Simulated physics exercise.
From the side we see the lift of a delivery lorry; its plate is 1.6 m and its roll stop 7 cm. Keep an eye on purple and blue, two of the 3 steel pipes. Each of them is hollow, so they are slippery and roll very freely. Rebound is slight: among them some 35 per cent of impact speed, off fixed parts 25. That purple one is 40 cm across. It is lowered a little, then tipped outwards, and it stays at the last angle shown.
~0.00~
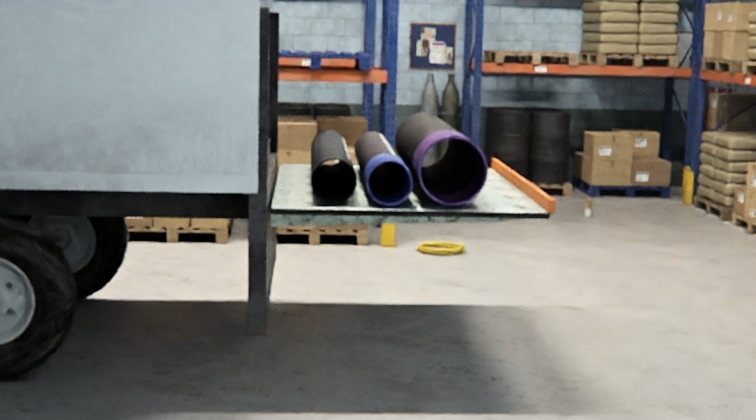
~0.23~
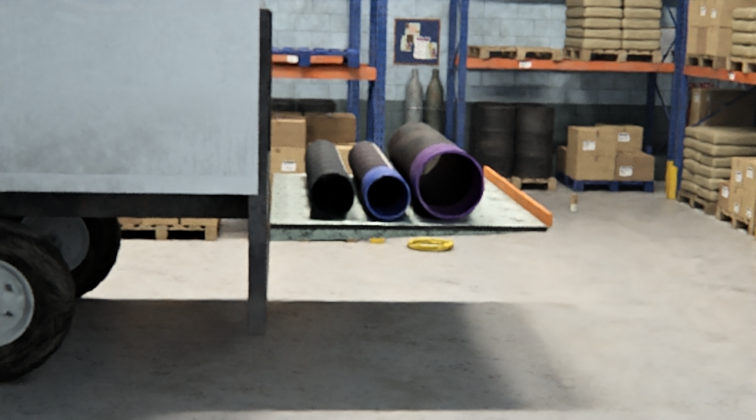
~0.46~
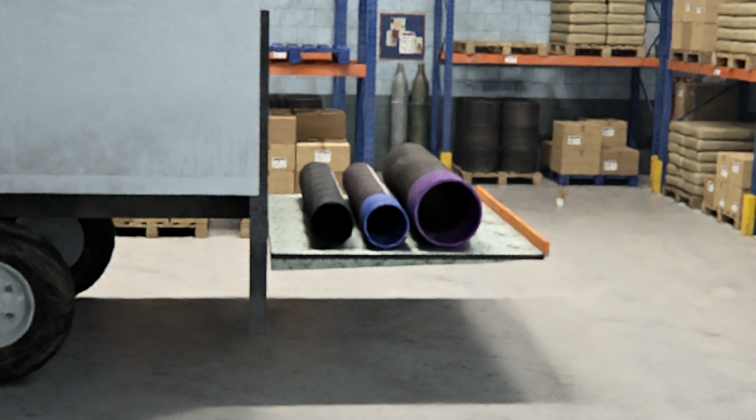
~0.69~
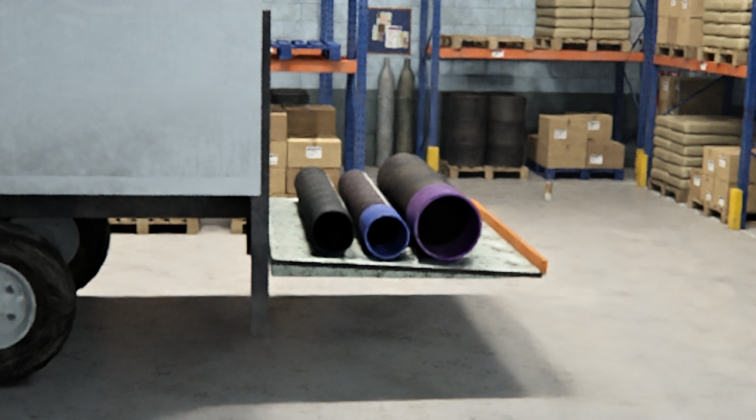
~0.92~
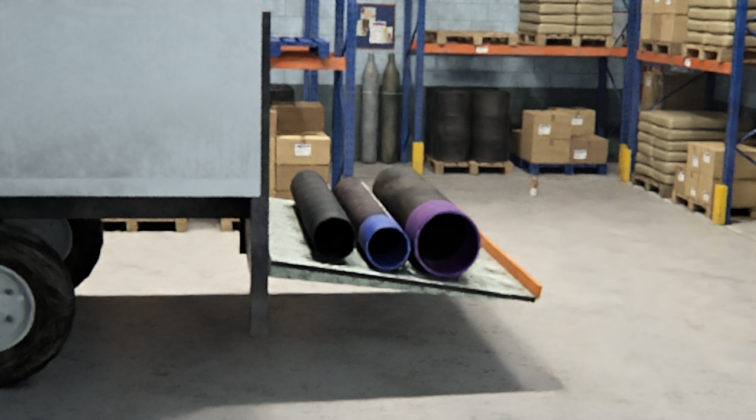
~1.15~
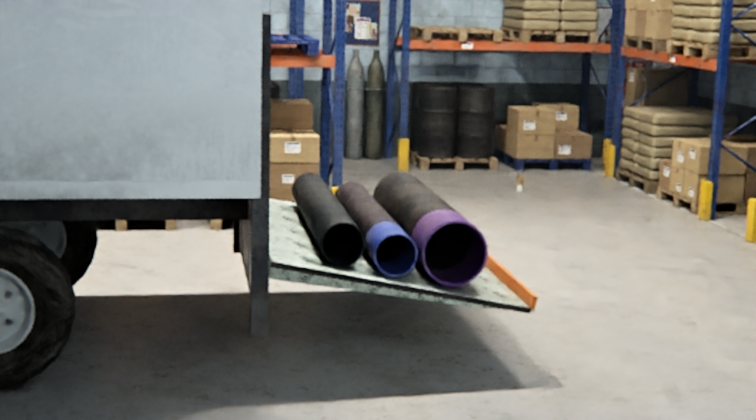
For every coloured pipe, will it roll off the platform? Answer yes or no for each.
Purple - yes, blue - no.
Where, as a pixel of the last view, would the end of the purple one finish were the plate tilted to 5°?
I'd put it somewhere near (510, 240).
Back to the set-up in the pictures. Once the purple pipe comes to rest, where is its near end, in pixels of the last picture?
I'd say somewhere close to (720, 331).
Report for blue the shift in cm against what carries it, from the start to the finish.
For blue, 80.
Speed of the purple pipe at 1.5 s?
It moves at about 0.7 m/s.
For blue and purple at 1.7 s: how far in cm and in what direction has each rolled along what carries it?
Both moved right - blue by 40 centimetres, purple by 40 centimetres.
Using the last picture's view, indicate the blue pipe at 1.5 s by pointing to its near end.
I'd put it somewhere around (426, 261) in that view.
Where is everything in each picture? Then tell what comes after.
In the first picture, purple (453, 171), blue (389, 183); plate level; stop at (553, 207); 3 of the 3 make up the bottom layer on the plate.
In the second picture, purple (451, 185), blue (388, 196); plate level.
In the third picture, purple (449, 213), blue (387, 225); plate level.
In the fourth picture, purple (449, 228), blue (387, 236); plate tilted 3°; stop at (545, 267).
In the fifth picture, purple (449, 244), blue (388, 247); plate tilted 9°.
In the sixth picture, purple (456, 254), blue (396, 255); plate tilted 11°; stop at (534, 303).
By 1.5 s, purple is on the plate, 30 cm from the stop, rolling right; blue is on the plate, 65 cm from the stop, rolling right; 0 over the stop so far.
By 1.7 s, purple is on the plate, 15 cm from the stop, rolling right; blue is on the plate, 50 cm from the stop, rolling right; 0 over the stop so far.
By 2.0 s, purple is on the plate, 5 cm from the stop, rolling right; blue is on the plate, 30 cm from the stop, rolling right; 0 over the stop so far.
By 2.3 s, purple is over the stop and falling; blue is on the plate, 15 cm from the stop, rolling right; 1 over the stop so far.
Finally (5.1 s), purple is off the lift, on the ground; blue is on the plate, 10 cm from the stop; 1 over the stop so far.
